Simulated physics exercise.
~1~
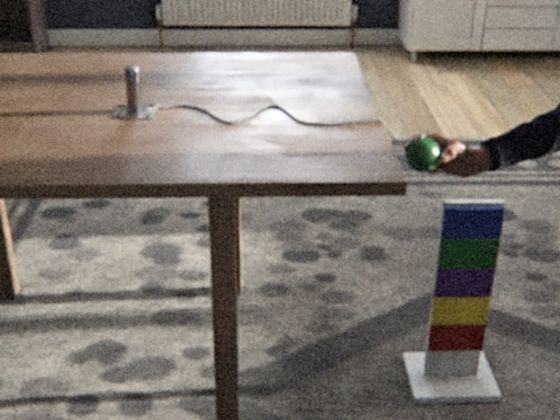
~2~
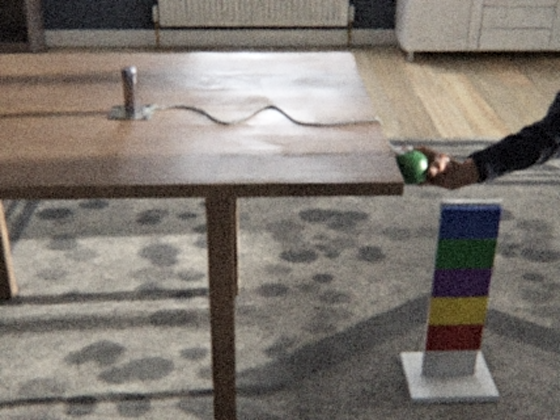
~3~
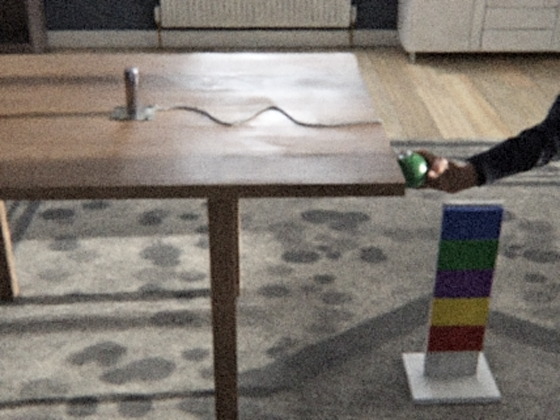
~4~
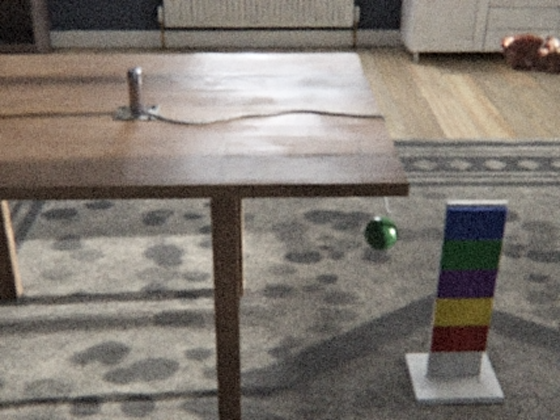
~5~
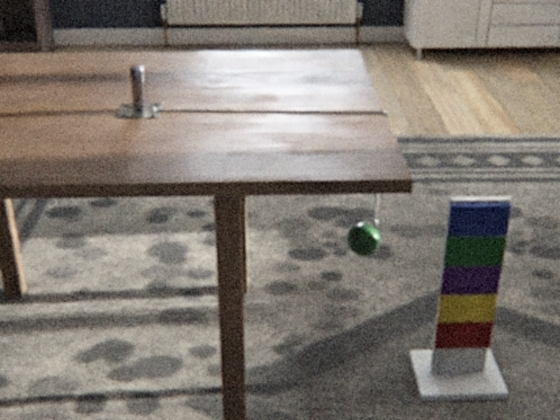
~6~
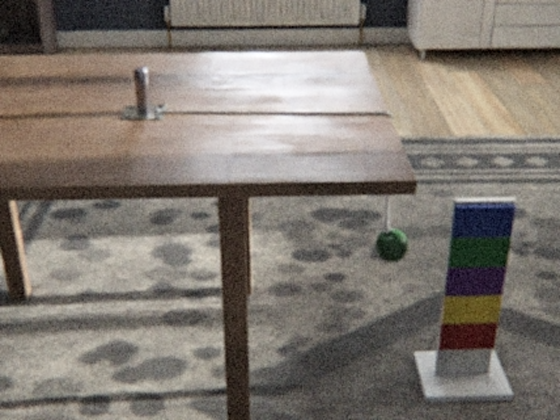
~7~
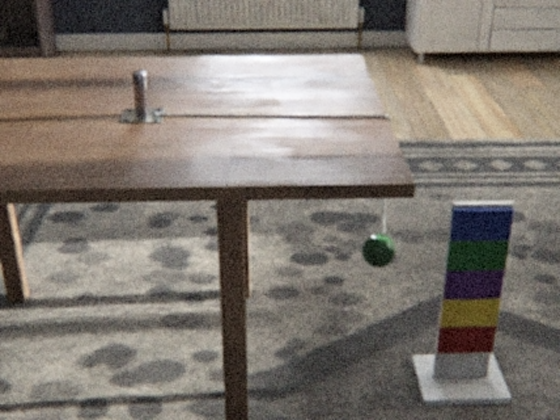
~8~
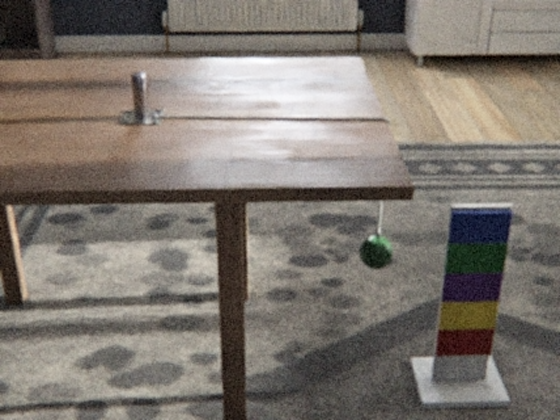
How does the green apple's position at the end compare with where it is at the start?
At the start the green apple is held up by the hand just off the right edge of the table, and at the end it hangs lower and a little farther left, below the tabletop and level with the green band.
